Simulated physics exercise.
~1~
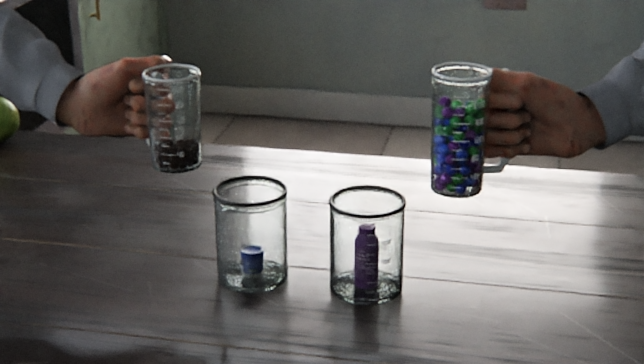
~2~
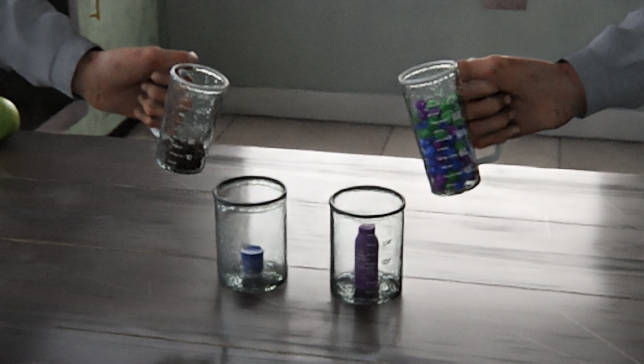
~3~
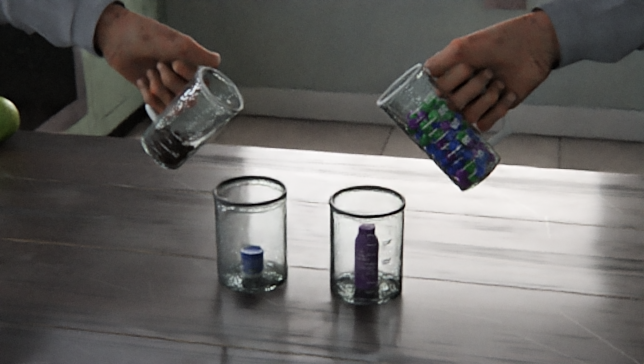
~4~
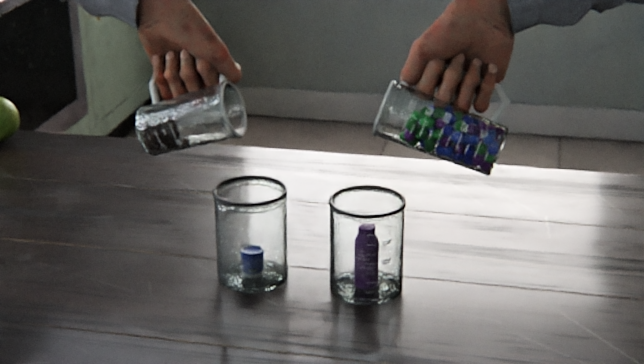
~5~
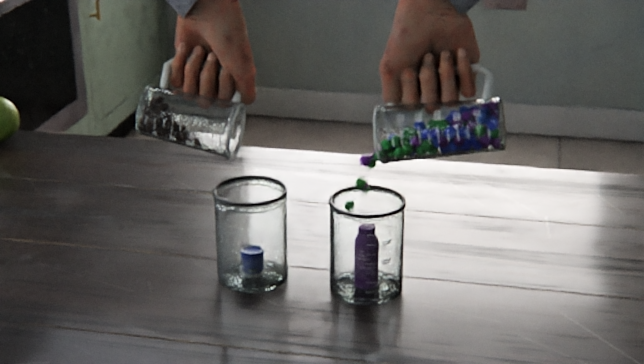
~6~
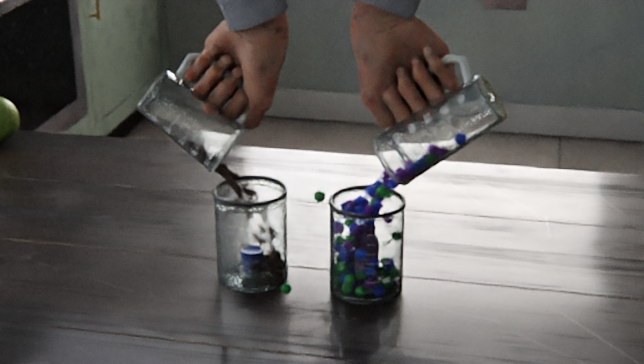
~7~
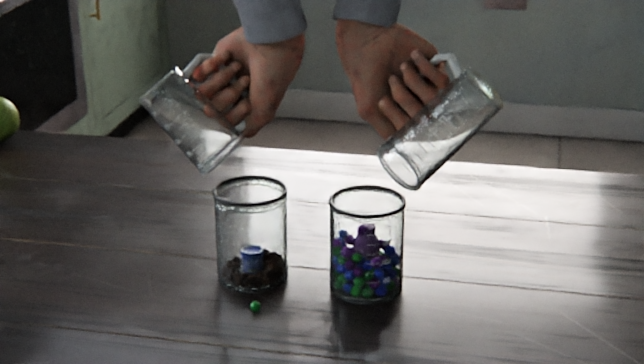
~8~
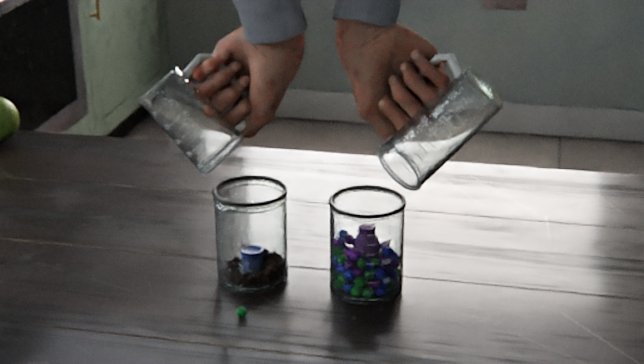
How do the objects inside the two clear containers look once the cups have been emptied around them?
Both still stand proud of the piles. The blue object on the left shows above the dark bits, and the top of the purple bottle-shaped one on the right shows above the colourful beads.
